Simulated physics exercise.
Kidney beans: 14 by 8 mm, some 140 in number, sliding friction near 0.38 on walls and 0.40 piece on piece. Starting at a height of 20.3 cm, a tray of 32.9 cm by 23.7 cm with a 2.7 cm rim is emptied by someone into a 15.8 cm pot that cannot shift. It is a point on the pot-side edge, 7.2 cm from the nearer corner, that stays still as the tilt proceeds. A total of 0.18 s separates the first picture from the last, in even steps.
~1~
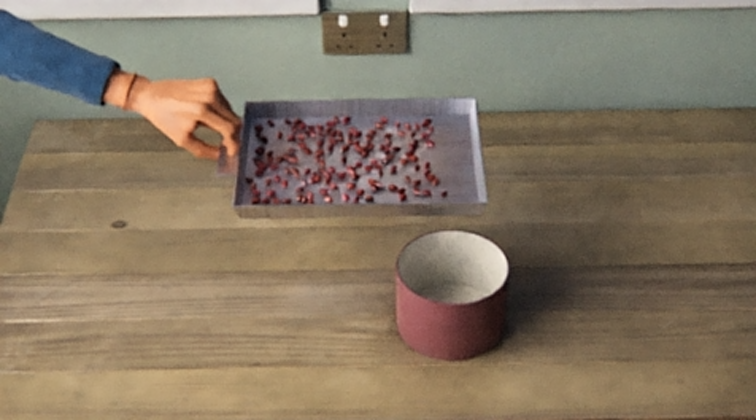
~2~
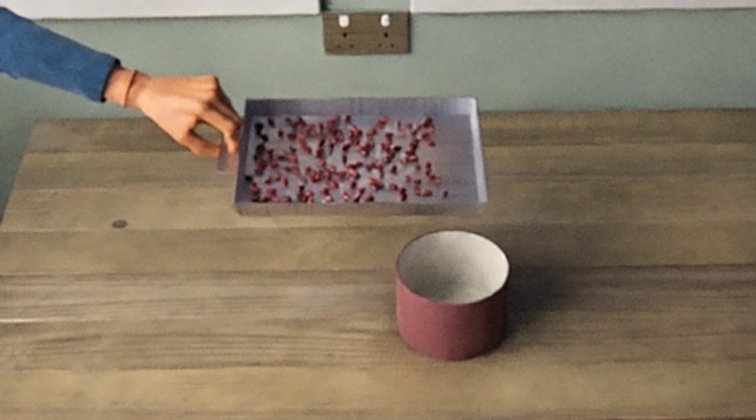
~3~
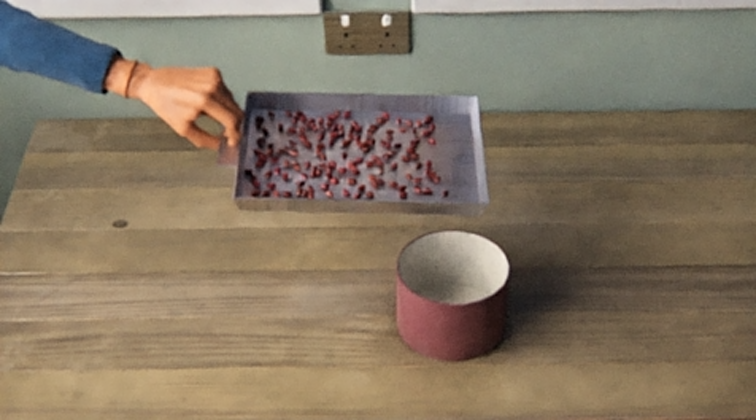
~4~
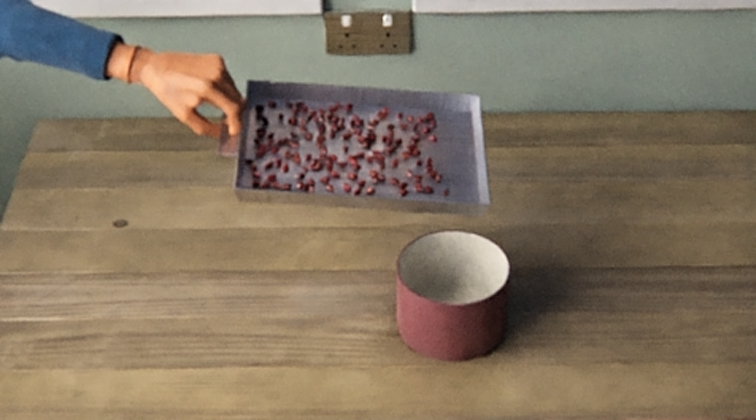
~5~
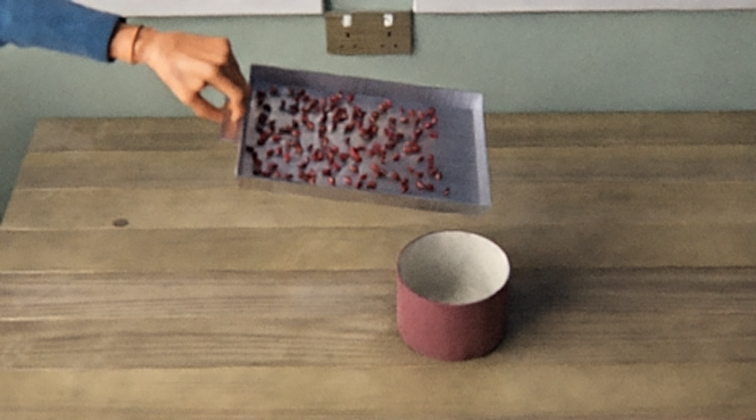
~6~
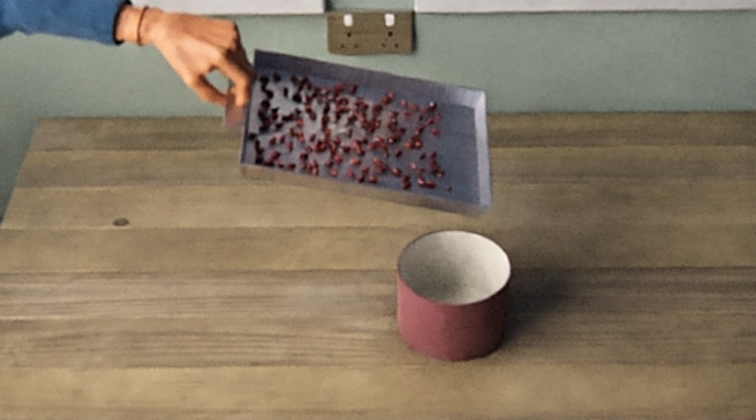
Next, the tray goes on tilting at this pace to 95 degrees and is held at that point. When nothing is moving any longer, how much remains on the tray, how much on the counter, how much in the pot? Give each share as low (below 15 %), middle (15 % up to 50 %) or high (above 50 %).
Left on the tray - low, counter - high, pot - middle.
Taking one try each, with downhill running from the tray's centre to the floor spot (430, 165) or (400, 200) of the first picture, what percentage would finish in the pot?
Near 0 and 95 per cent, in that order.
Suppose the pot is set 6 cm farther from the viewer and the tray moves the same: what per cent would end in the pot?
In that setup it would come to near 0 per cent.
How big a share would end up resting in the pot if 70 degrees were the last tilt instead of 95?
It would be near 5 per cent.
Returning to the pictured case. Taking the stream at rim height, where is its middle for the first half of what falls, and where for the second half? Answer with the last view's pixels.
At roughly (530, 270) first, later on at (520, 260).
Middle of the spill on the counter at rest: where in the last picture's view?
You'll find it at about pixel (583, 335).
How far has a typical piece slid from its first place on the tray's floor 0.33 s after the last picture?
Displacement on the tray: Roughly 8 cm.
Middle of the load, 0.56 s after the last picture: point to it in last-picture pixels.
I'd put it close to (504, 207).
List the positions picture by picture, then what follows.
In the first frame, tray tilt 0 degrees, front corners at (238, 203) and (482, 199); middle of the pieces at (343, 160); pot at (452, 266).
In the second frame, tray tilt 1 degrees, front corners at (238, 201) and (482, 199); middle of the pieces at (344, 159).
In the third frame, tray tilt 3 degrees, front corners at (239, 195) and (483, 200); middle of the pieces at (344, 155).
In the fourth frame, tray tilt 6 degrees, front corners at (240, 185) and (484, 201), lowest corner right front; middle of the pieces at (345, 149).
In the fifth frame, tray tilt 10 degrees, front corners at (242, 172) and (486, 202), lowest corner right front; middle of the pieces at (347, 140).
In the sixth frame, tray tilt 14 degrees, front corners at (245, 160) and (487, 203), lowest corner right front; middle of the pieces at (350, 132); pot at (454, 266).
Then, 0.33 s after the last picture, tilt 53 degrees; the tray holds 100 %, the pot 0 %.
Then, 0.56 s after the last picture, tilt 81 degrees; the tray holds 65 %, the pot 0 %.
Then, 0.89 s after the last picture, tilt 95 degrees; the tray holds 0 %, the pot 20 %.
In the end, tray 0 %, counter 75 %, pot 25 %.
